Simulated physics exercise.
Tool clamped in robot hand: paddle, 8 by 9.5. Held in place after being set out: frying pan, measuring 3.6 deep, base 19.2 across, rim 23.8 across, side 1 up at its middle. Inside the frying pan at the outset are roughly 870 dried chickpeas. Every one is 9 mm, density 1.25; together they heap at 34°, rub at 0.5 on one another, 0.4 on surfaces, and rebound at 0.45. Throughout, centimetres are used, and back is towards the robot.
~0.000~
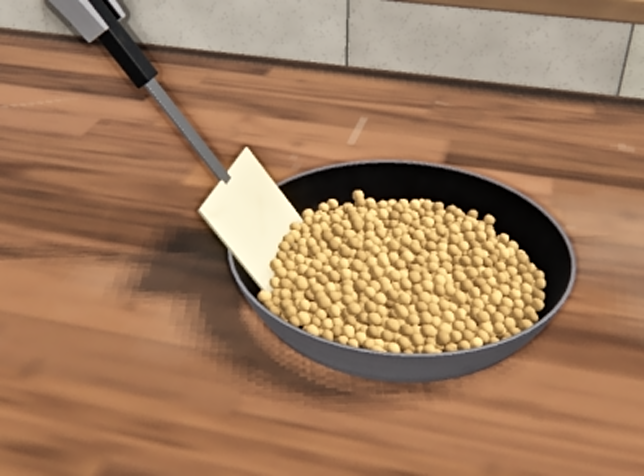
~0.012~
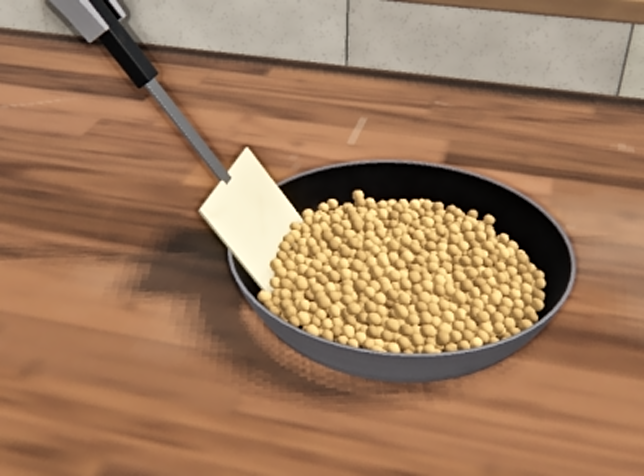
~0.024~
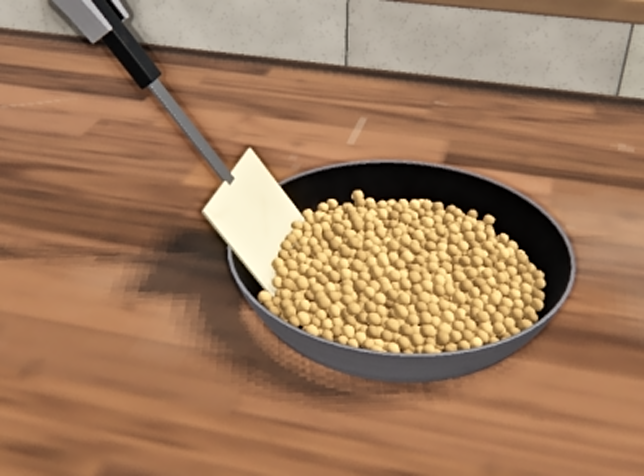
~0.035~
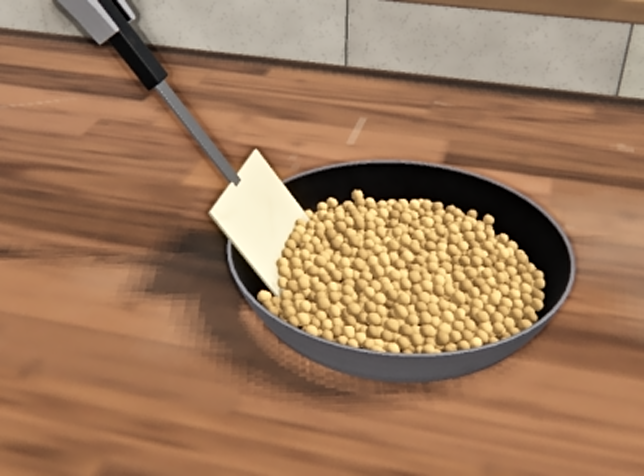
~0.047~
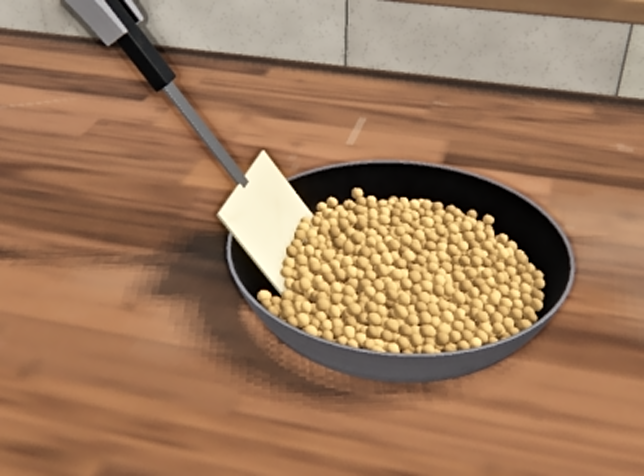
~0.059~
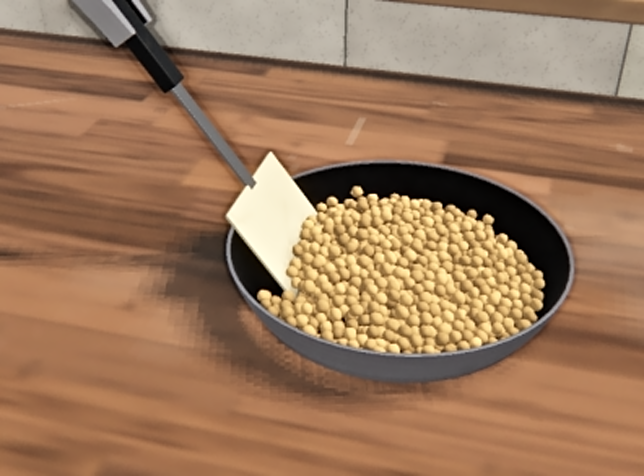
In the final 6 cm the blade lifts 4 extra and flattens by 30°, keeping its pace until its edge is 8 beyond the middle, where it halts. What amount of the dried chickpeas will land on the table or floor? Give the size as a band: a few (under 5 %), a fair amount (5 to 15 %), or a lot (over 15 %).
A fair amount, between 5 and 15 %.
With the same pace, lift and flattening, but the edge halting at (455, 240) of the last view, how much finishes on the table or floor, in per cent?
I'd estimate about 0 per cent.
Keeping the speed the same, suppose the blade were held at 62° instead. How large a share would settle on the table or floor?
10 %.
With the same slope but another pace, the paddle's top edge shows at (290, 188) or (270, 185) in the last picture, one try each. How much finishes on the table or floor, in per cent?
Estimates: Near 30 %, near 20 %.
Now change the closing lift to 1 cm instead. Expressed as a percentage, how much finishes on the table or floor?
It comes to around 5 percent.
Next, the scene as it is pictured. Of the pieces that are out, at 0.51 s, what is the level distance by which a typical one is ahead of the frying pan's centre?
I reckon roughly 16 centimetres.
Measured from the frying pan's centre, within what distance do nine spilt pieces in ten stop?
Around 30 centimetres.
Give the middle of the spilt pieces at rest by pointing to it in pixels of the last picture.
(638, 316), roughly.
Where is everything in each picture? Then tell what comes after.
The paddle top edge at (224, 177), sloping 53°; upper third of the load around (392, 262), from x 265 to 540, top at y 195; 867 in the frying pan, in the first picture.
The paddle top edge at (224, 177), sloping 53°; upper third of the load around (392, 262), from x 265 to 540, top at y 195, in the second picture.
The paddle top edge at (227, 178), sloping 53°; upper third of the load around (390, 262), from x 265 to 540, top at y 195, in the third picture.
The paddle top edge at (234, 179), sloping 53°; upper third of the load around (382, 260), from x 265 to 540, top at y 195, in the fourth picture.
The paddle top edge at (241, 181), sloping 53°; upper third of the load around (377, 258), from x 265 to 540, top at y 195, in the fifth picture.
The paddle top edge at (249, 182), sloping 53°; upper third of the load around (378, 260), from x 265 to 540, top at y 190; 867 in the frying pan, in the sixth picture.
After 0.16 s, sloping 53°, highest piece 4 above the table; 867 in the frying pan.
After 0.26 s, sloping 41°, highest piece 5 above the table; 867 in the frying pan.
After 0.51 s, sloping 23°, highest piece 5 above the table; 795 in the frying pan, 69 on the table or floor, 3 on the blade or in flight.
After 1.56 s, sloping 23°, highest piece 5 above the table; 794 in the frying pan, 73 on the table or floor.
In the end, 794 in the frying pan, 73 on the table or floor. That is 8 % on the table or floor.
